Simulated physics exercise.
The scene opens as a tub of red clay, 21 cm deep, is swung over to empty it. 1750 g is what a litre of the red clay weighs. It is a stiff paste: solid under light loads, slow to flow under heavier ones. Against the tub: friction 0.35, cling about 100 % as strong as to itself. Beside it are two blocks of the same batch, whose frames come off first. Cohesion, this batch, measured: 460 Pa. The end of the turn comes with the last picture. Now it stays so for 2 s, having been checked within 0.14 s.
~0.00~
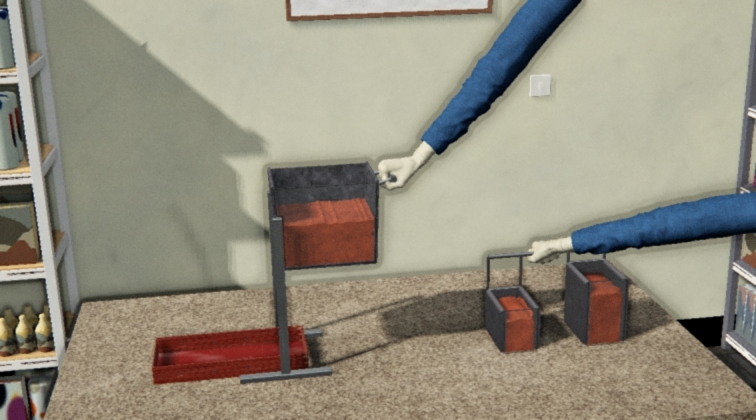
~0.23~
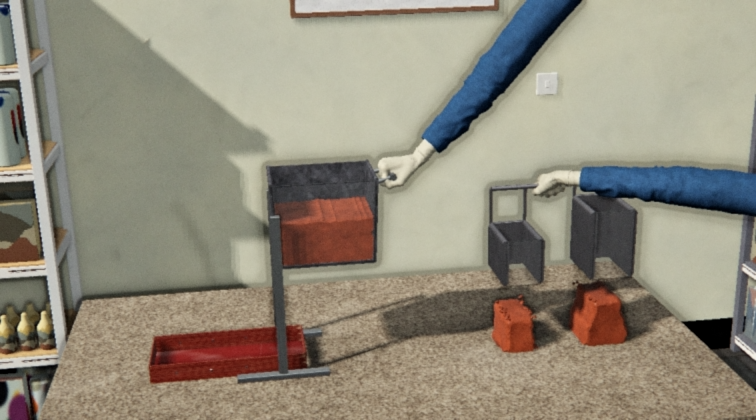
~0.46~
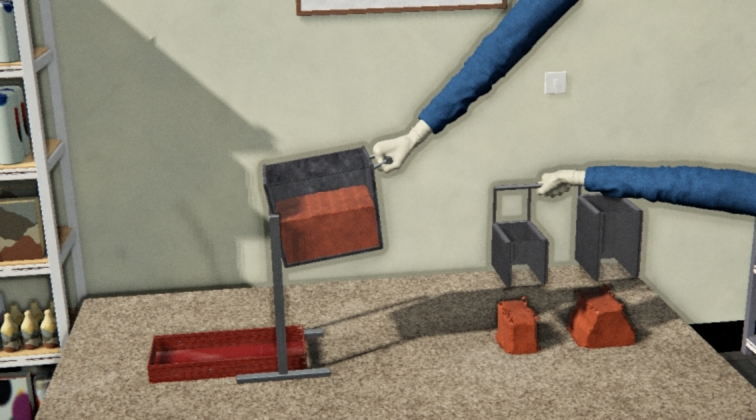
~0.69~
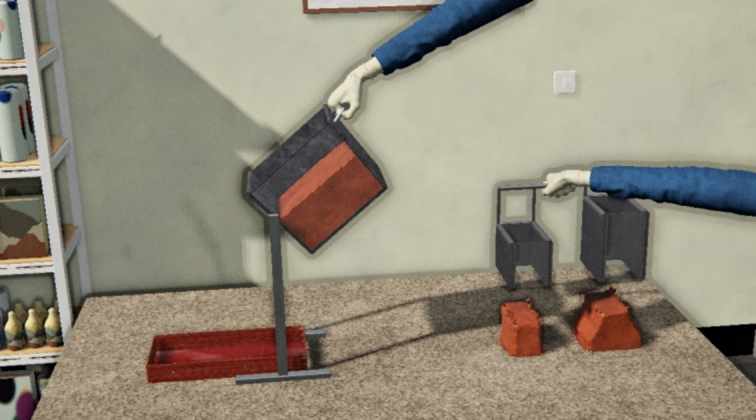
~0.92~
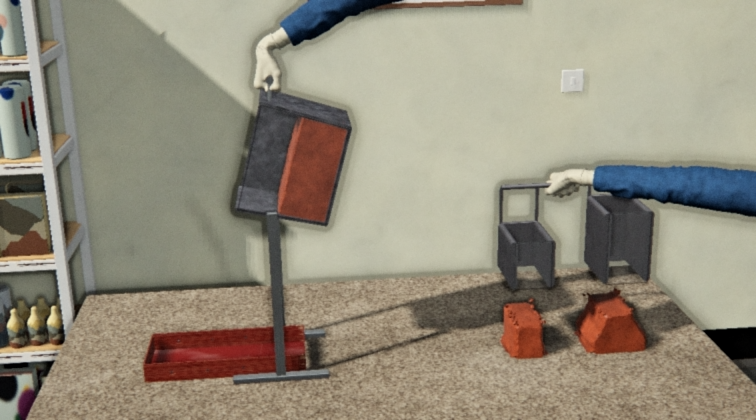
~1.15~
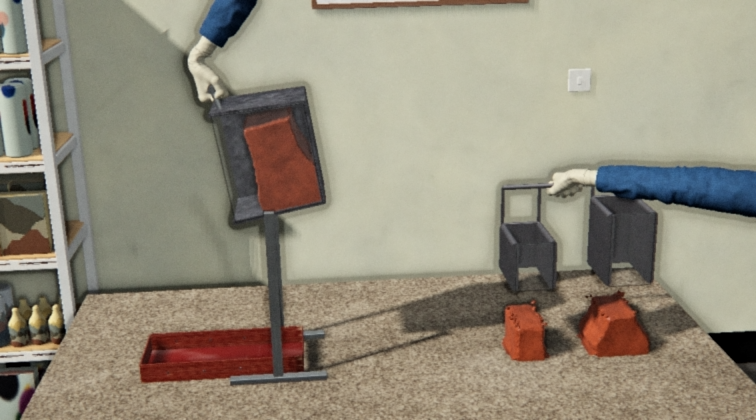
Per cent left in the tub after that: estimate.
Roughly 54 percent.
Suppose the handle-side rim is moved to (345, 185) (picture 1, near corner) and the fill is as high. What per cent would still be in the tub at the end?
In that case close to 80 %.
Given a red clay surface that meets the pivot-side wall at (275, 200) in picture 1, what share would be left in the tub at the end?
Then about 40 %.
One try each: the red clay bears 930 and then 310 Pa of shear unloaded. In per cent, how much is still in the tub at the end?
In order: Around 100 % and around 45 %.
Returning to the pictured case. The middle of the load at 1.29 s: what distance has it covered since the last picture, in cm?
Something like 7 cm, I'd say.
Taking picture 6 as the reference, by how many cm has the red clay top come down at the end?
About 13 cm.
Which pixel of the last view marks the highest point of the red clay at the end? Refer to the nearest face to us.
Peak location: Approx. (294, 172).
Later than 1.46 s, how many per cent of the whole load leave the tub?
I reckon it's around 1 in a hundred.
By 1.29 s, the tub is at 99 degrees and holds 92 %.
By 1.46 s, the tub is at 99 degrees and holds 54 %.
By 1.63 s, the tub is at 99 degrees and holds 54 %.
By 1.80 s, the tub is at 99 degrees and holds 54 %.
By 3.15 s, at the end, the tub is at 99 degrees and holds 54 %.
